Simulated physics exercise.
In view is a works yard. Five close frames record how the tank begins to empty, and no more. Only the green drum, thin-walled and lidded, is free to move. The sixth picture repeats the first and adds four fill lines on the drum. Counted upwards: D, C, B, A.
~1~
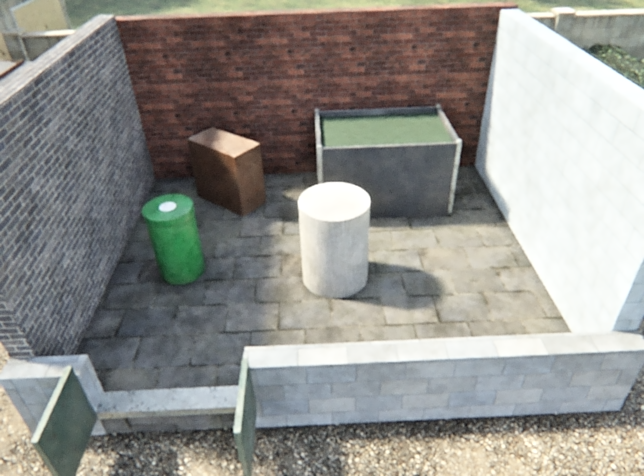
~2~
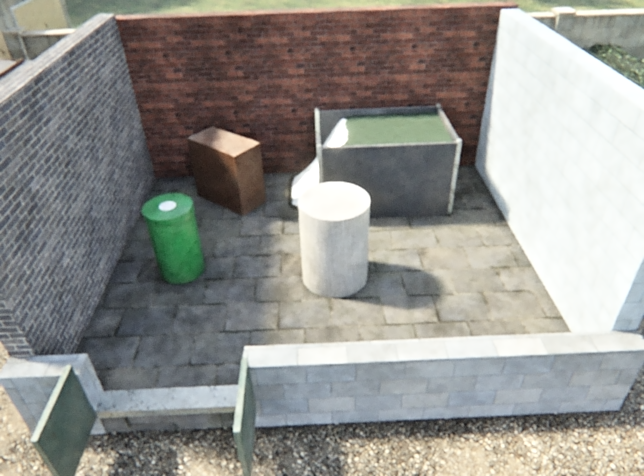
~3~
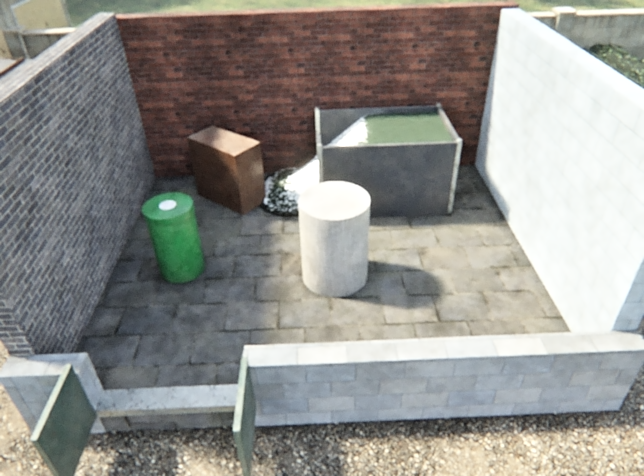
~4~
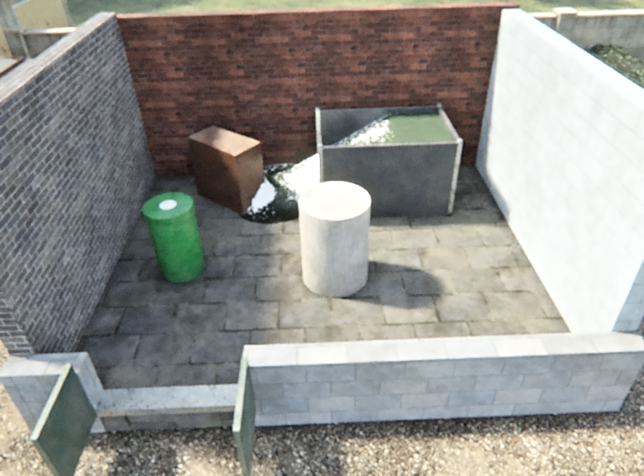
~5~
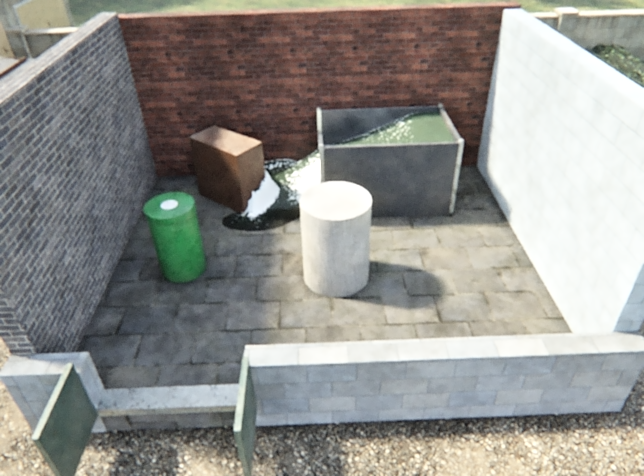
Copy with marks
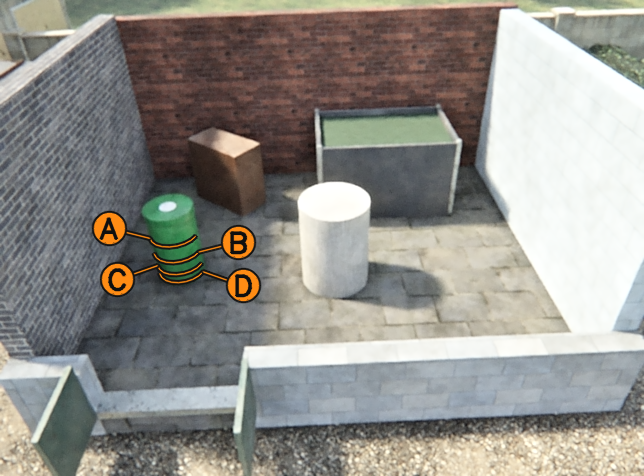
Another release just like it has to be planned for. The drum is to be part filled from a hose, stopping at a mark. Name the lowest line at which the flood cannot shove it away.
Take B.
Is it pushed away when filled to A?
No, that is safe.
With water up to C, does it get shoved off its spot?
Yes, it does.
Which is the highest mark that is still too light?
It is C.
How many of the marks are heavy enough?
Two of them.
On the marked copy, A at (169, 247); B at (173, 262); C at (176, 274); D at (178, 282); from the bottom up D, C, B, A.
With A, it does not move.
With B, it shifts by a finger or two and stays.
With C, it is pushed about 3 times its own width away.
With D, it is washed out through the gate.
